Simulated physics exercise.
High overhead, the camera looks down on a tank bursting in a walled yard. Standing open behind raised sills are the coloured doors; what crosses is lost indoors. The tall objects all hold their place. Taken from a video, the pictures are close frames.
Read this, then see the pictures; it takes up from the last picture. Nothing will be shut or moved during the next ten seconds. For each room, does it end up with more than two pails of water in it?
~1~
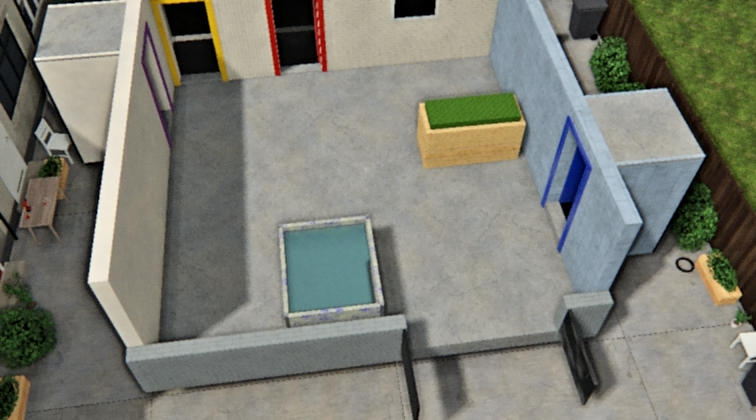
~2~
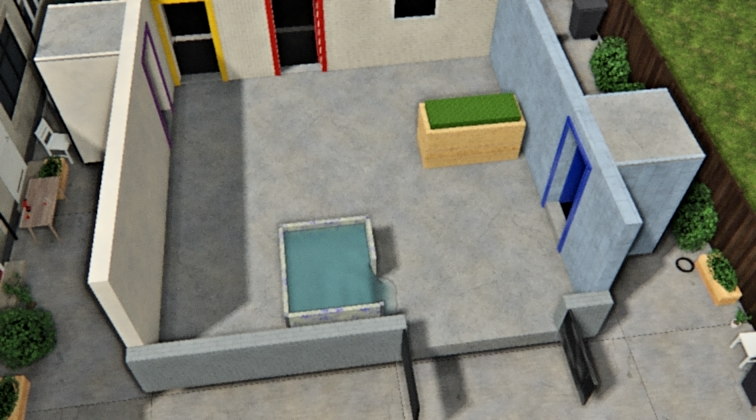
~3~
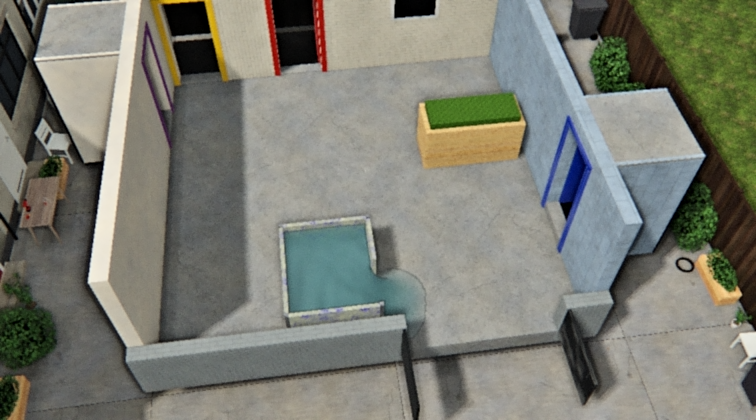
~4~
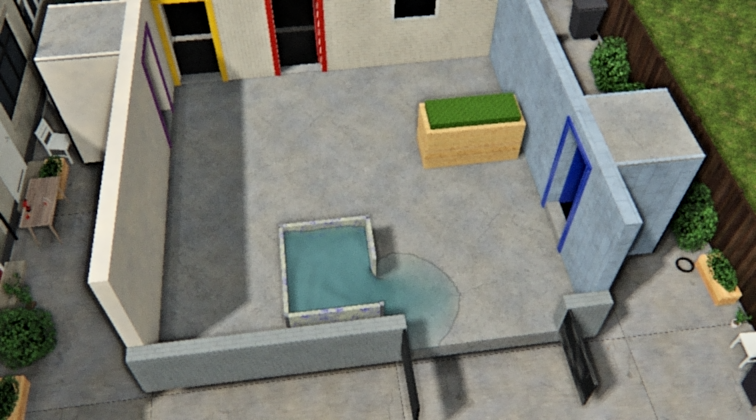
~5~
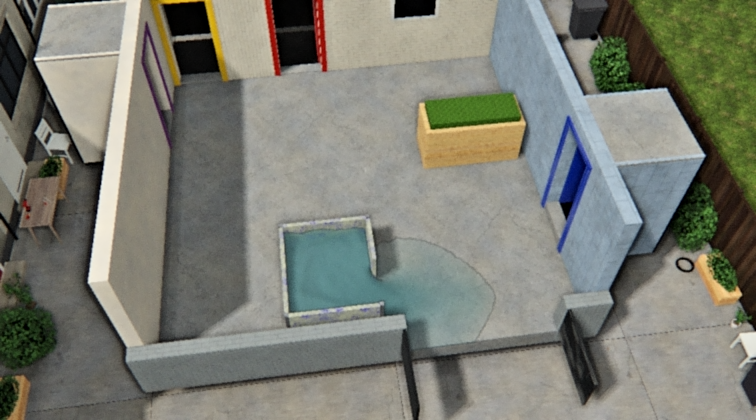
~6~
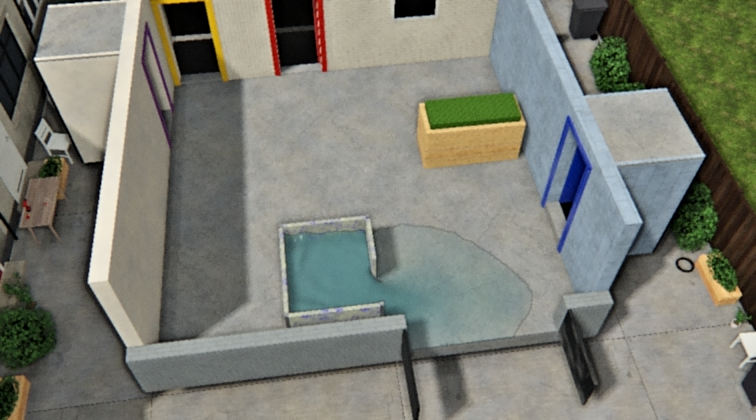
In order: The blue door ends up within two buckets, the red door ends up within two buckets, the yellow door ends up within two buckets, the purple door ends up within two buckets.
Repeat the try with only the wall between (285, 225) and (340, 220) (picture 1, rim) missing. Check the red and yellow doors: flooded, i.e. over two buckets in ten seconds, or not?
The red door ends up above, while the yellow door ends up above.
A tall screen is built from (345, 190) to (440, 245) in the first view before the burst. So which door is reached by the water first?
It is the blue one.
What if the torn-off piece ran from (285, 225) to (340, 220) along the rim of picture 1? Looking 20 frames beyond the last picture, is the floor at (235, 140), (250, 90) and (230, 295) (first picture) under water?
In turn: Inundated, then inundated, then untouched.
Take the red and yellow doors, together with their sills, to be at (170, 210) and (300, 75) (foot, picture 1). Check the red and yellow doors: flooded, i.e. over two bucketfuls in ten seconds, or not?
After that, the red door stays within the limit and the yellow door stays within the limit.
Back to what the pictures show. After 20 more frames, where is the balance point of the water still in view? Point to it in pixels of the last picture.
Near (426, 257) in the last view.
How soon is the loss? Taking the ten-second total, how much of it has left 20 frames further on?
It works out at roughly 60 per cent.
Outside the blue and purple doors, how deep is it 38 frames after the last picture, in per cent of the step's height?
I reckon it's around 30 and then 0 per cent.
A moment on, water covers 20 % of the floor; the blue door wet at the sill, nothing in, the red door not reached, the yellow door not reached, the purple door not reached.
Next, water covers 20 % of the floor; the blue door wet at the sill, nothing in, the red door not reached, the yellow door not reached, the purple door not reached.
Then, water covers 25 % of the floor; the blue door under two buckets in, the red door not reached, the yellow door not reached, the purple door not reached.
Later, water covers 40 % of the floor; the blue door under two buckets in, the red door not reached, the yellow door not reached, the purple door not reached.
In the end, water covers 50 % of the floor; the blue door under two buckets in, the red door not reached, the yellow door not reached, the purple door not reached.
